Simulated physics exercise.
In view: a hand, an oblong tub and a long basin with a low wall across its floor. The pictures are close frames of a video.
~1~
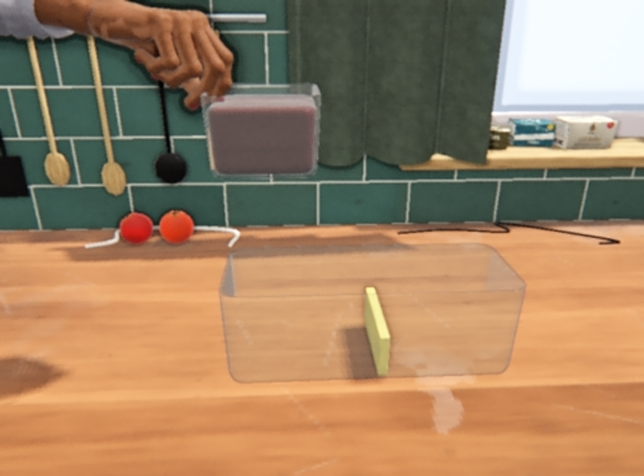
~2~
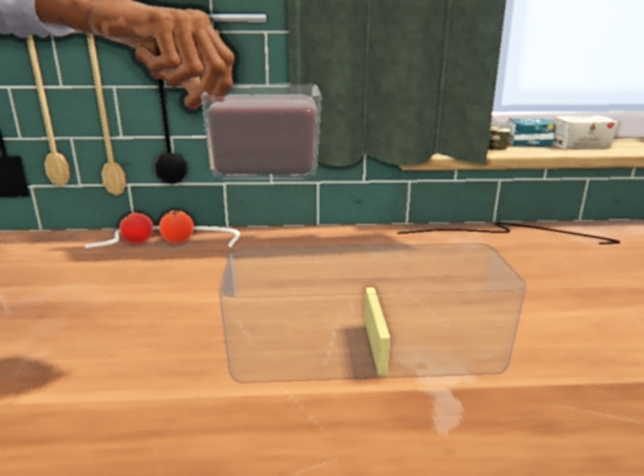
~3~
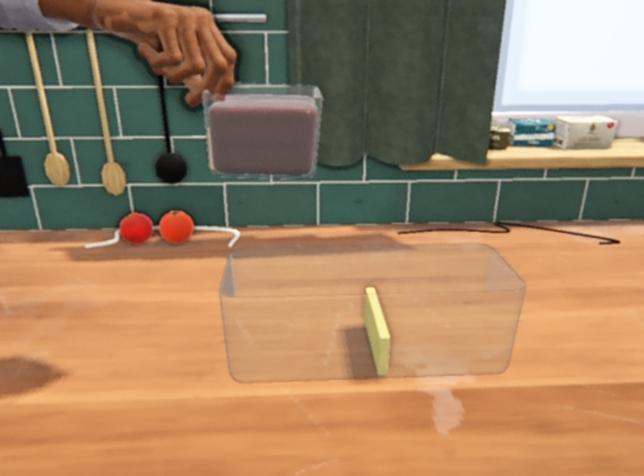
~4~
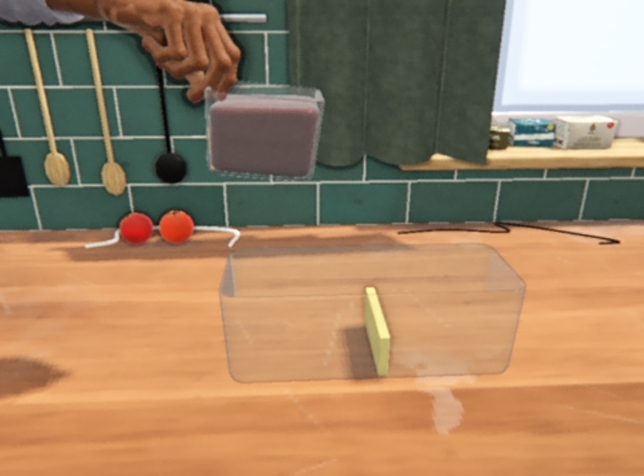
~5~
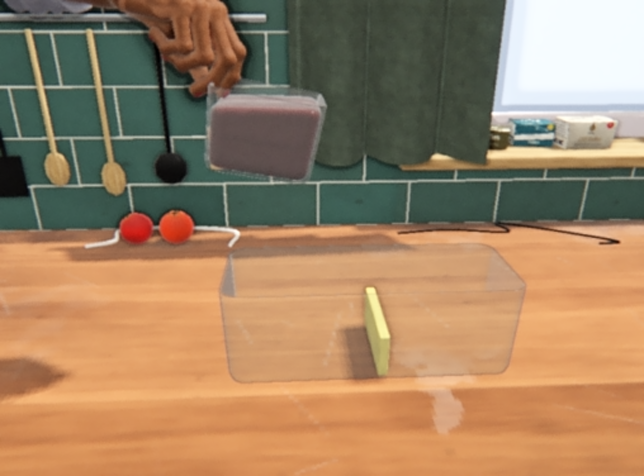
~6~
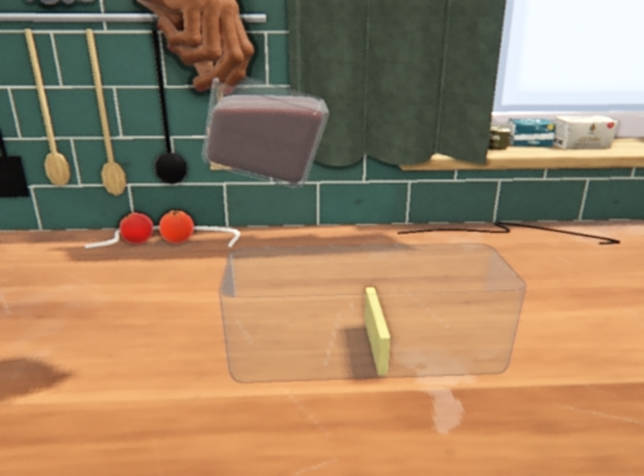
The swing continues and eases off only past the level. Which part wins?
Most lies in the right part.
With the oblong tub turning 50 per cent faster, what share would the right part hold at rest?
About 55 per cent.
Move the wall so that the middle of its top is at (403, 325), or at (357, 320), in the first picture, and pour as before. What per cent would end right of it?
About 25 and 80 per cent.
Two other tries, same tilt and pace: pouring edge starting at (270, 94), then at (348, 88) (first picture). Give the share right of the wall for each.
In turn 5 and 90 in a hundred.
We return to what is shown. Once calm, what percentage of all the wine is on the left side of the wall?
Some 35 per cent.
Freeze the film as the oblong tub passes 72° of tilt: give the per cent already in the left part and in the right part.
Near 0 on the left, 5 on the right.
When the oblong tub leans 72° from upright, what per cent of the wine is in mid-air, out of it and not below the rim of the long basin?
Roughly 35 in a hundred.
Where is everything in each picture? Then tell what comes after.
Tilt 0°; pouring edge (317, 92); surface from (212, 102) to (315, 102); the long basin's rim runs from (225, 272) to (508, 266); the wall's top is at (377, 312), in the first frame.
Tilt 1°; pouring edge (317, 92); surface from (213, 102) to (315, 102), in the second frame.
Tilt 3°; pouring edge (319, 94); surface from (214, 102) to (316, 102), in the third frame.
Tilt 6°; pouring edge (320, 98); surface from (215, 102) to (318, 103), in the fourth frame.
Tilt 10°; pouring edge (322, 102); surface from (217, 102) to (319, 104), in the fifth frame.
Tilt 16°; pouring edge (325, 108); surface from (217, 103) to (323, 105), in the sixth frame.
A moment on, the tilt is 72° and 58 per cent is still to pour, 2 is left of the wall and 6 right of it.
Next, the tilt is 99° and 13 per cent is still to pour, 10 is left of the wall and 59 right of it.
Then the tilt is 100° and 2 per cent is still to pour, 28 is left of the wall and 64 right of it.
Later the tilt is 100° and 0 per cent is still to pour, 33 is left of the wall and 64 right of it.
At rest 33 per cent lies left of the wall, 65 right of it and 3 outside.
